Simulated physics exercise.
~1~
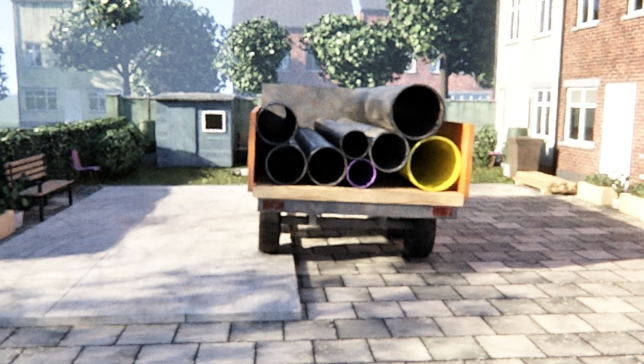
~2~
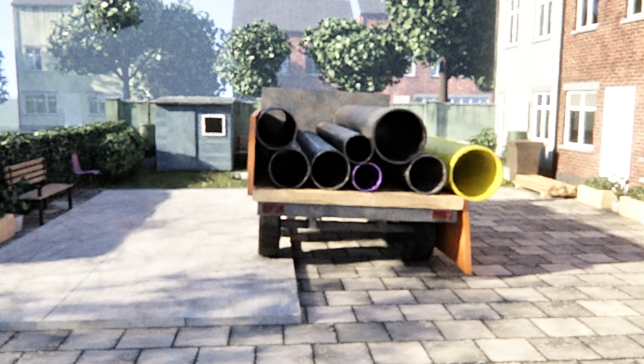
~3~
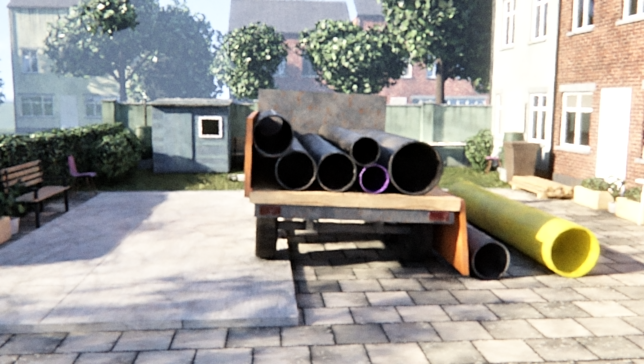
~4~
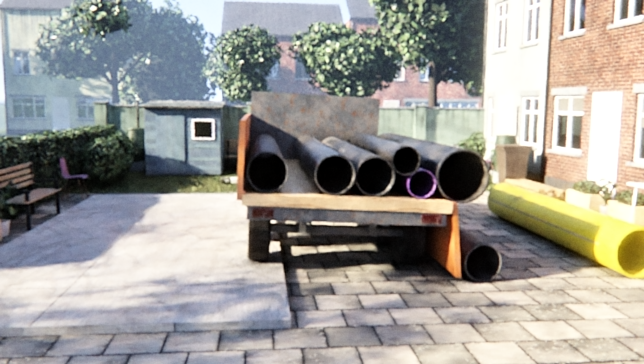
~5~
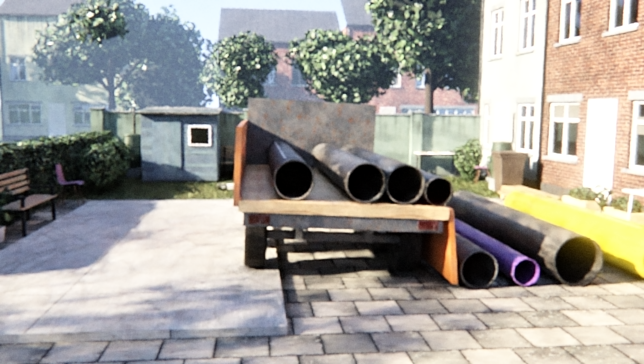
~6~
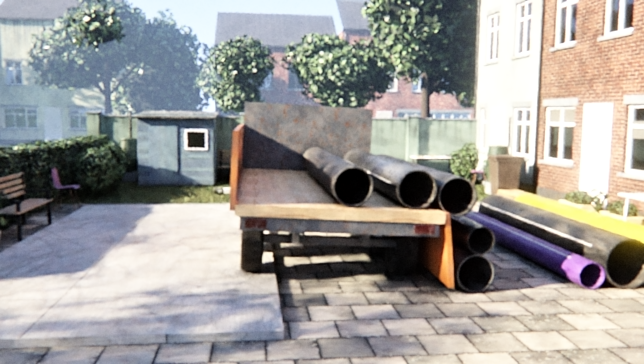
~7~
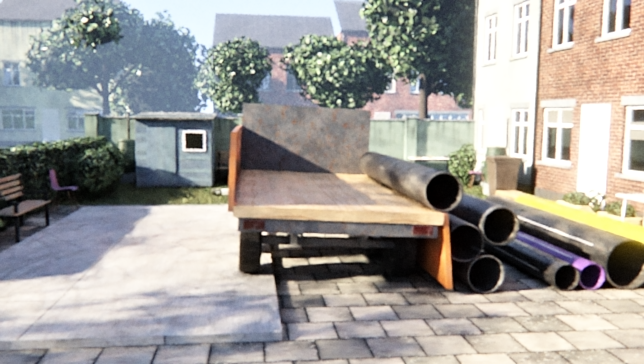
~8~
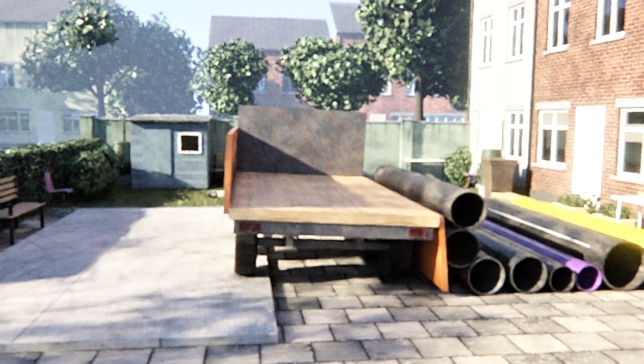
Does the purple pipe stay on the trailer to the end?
No, the purple pipe rolls off the right side after the yellow one and ends up on the ground among the other pipes.
A flatbed trailer loaded with large hollow pipes stands on a paved yard, seen from its tail end, with a bench and hedge to the left and brick houses to the right. Most of the pipes are black, with a yellow one at the right edge and a slim purple one in the middle. The right side board swings down, and the yellow pipe rolls off with a black one. The purple pipe and more black ones follow, spilling to the right. The last pipes roll across the deck until it lies empty, with all of them heaped on the ground beside it.
